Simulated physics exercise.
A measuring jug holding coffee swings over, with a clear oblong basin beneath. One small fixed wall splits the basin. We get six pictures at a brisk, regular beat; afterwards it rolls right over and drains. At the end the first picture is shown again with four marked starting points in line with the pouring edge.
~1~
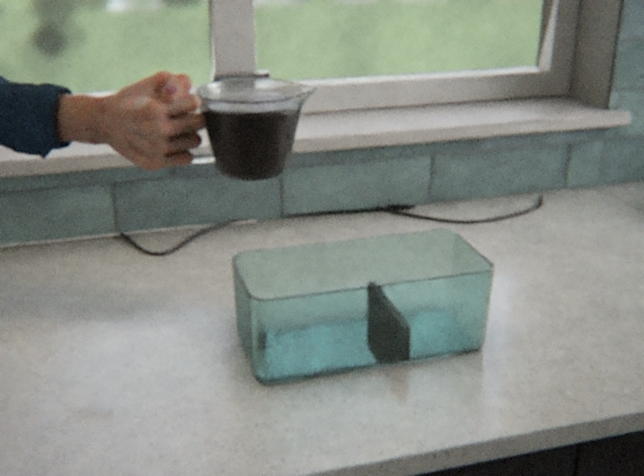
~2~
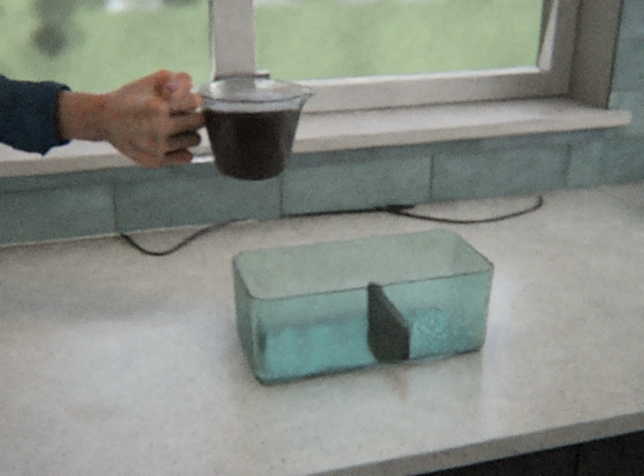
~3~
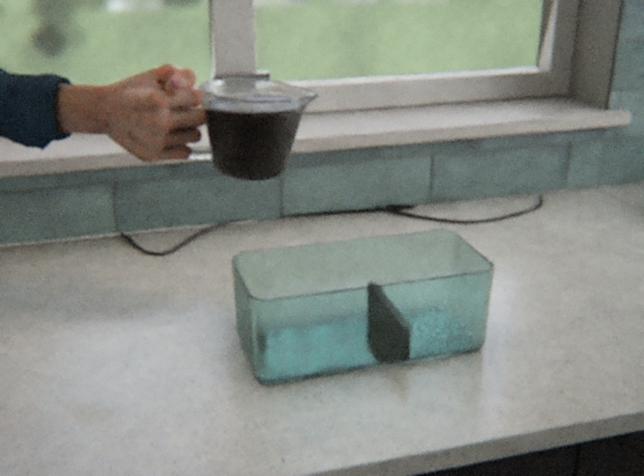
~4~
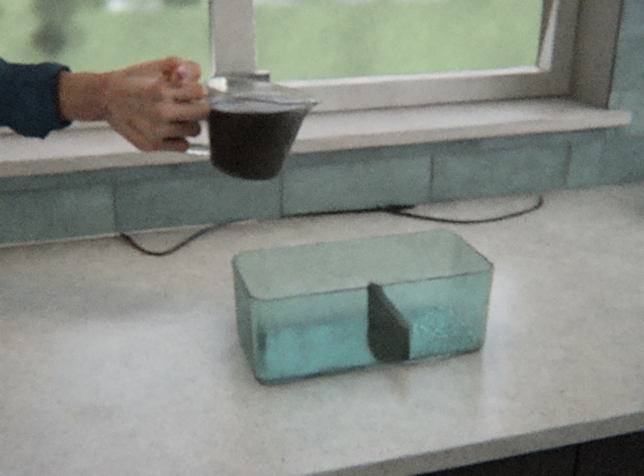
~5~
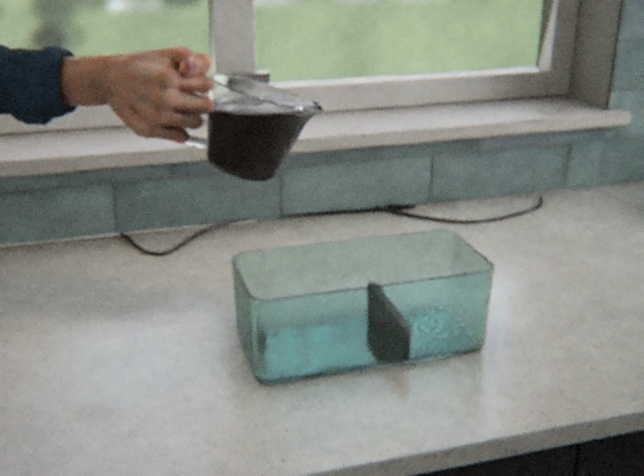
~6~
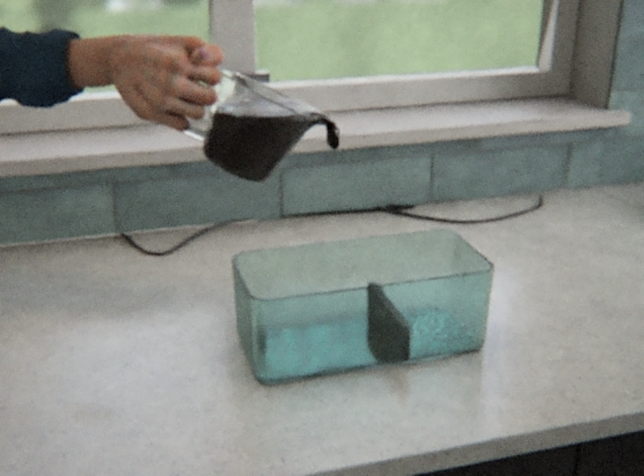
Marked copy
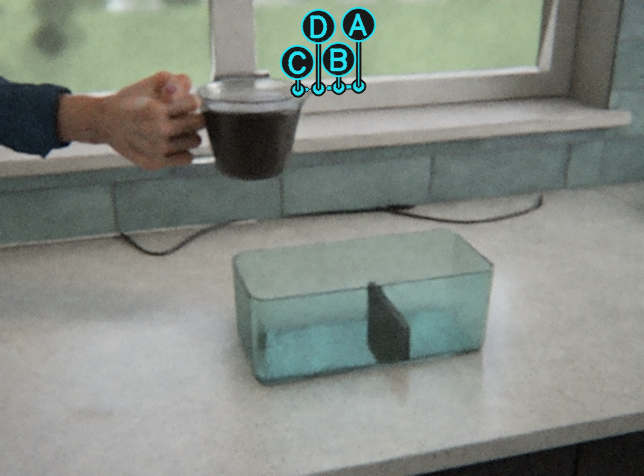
A hand in a dark blue sleeve holds a clear measuring jug of dark coffee at upper left, above a pale countertop seen from slightly above, with a window and grey-green tiles behind. Below sits a clear, teal-tinted oblong basin with a dark dividing wall inside. The camera stays still as the hand gradually tips the jug rightward, until coffee slips over its lip.
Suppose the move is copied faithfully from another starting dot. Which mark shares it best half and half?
Best: B.
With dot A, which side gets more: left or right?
The right one.
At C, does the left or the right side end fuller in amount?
The left side.
In cyan, A at (358, 86); B at (338, 87); C at (297, 90); D at (318, 88).
Choosing A, about 22 % ends left of the wall and 77 % right of it.
Choosing B, about 49 % ends left of the wall and 50 % right of it.
Choosing C, about 93 % ends left of the wall and 5 % right of it.
Choosing D, about 84 % ends left of the wall and 13 % right of it; 3 % is lost outside.
